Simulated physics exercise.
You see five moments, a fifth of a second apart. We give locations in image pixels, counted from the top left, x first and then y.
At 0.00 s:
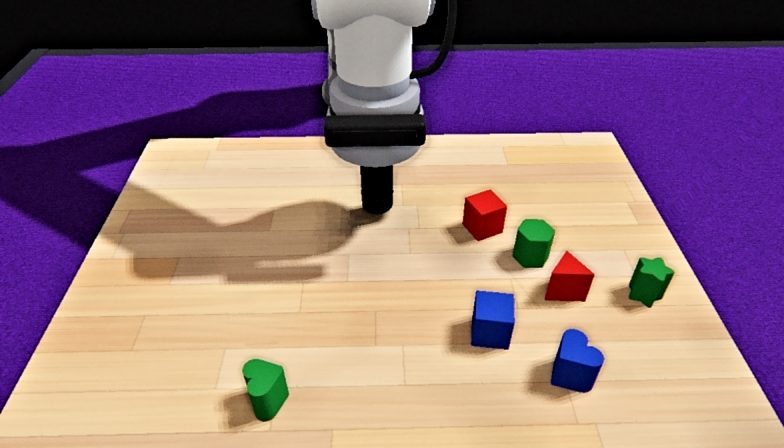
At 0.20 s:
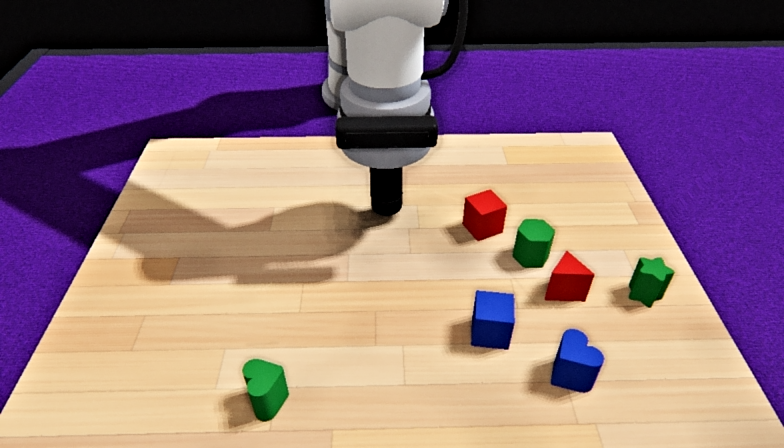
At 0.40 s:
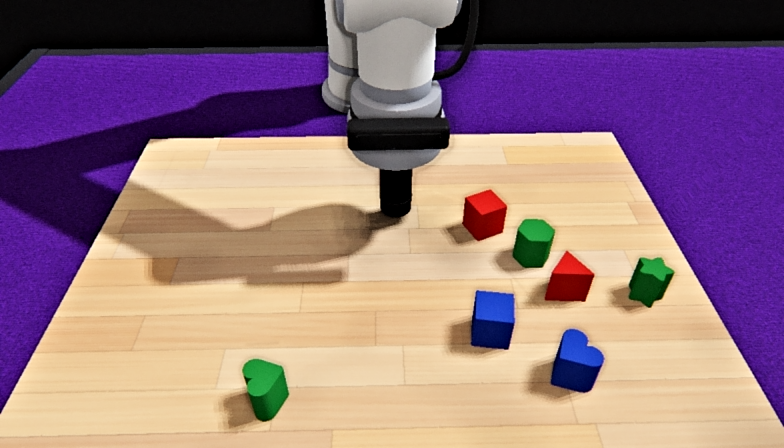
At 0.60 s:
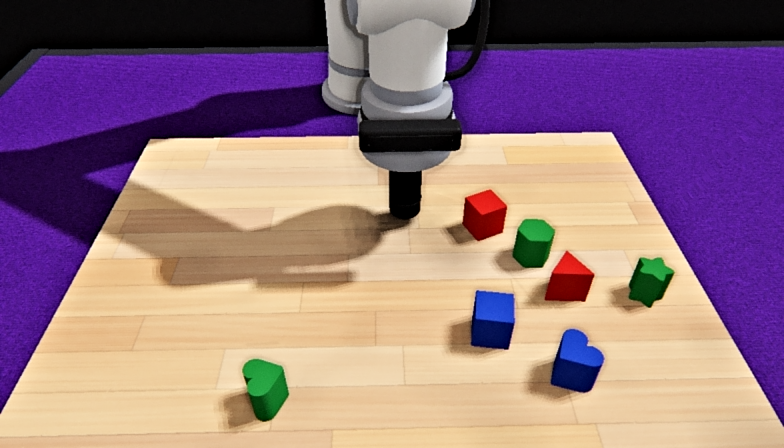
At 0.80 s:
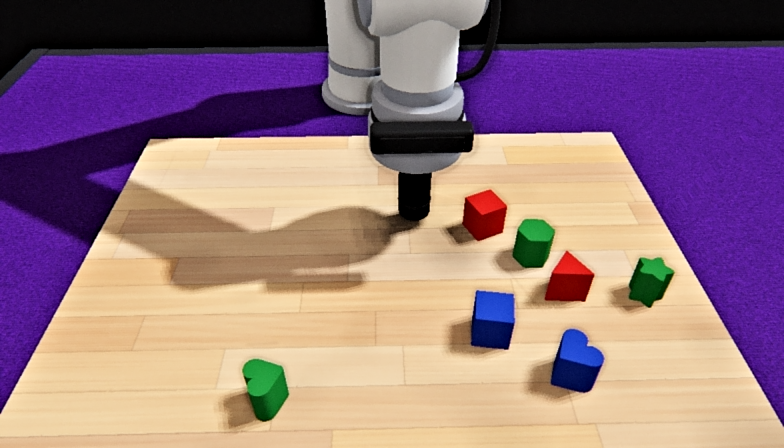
The clip opens on a robot arm holding a black rod upright over a wooden board scattered with red, green and blue blocks. The arm slides the rod a short way to the right across the bare wood, narrowing the gap to the red cube, while every block stays still.
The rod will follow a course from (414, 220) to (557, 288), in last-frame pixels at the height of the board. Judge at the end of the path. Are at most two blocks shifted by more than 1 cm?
Yes, that is what happens.
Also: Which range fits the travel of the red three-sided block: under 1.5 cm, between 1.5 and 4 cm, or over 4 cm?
Medium: 1.5 to 4 cm.
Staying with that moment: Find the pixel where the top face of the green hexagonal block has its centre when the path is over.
At the end it should sit near (566, 234).
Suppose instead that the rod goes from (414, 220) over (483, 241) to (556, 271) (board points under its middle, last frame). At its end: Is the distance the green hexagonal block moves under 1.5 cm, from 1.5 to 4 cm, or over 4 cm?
Shift: Over 4 cm.
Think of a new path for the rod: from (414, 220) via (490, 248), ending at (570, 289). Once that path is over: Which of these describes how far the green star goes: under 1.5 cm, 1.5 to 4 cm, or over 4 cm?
It shifts by less than 1.5 cm.
On the path given first. One third of the way, rod at (460, 233); nothing pushed yet.
Two thirds of the way, rod at (509, 255); red square piece at (491, 201), turned 20° anticlockwise; green hexagonal block at (546, 230), turned 15° anticlockwise.
At the end, rod at (560, 280); red square piece at (491, 201), turned 20° anticlockwise; blue square piece still; green hexagonal block at (566, 234), turned 75° anticlockwise; red three-sided block at (593, 277).
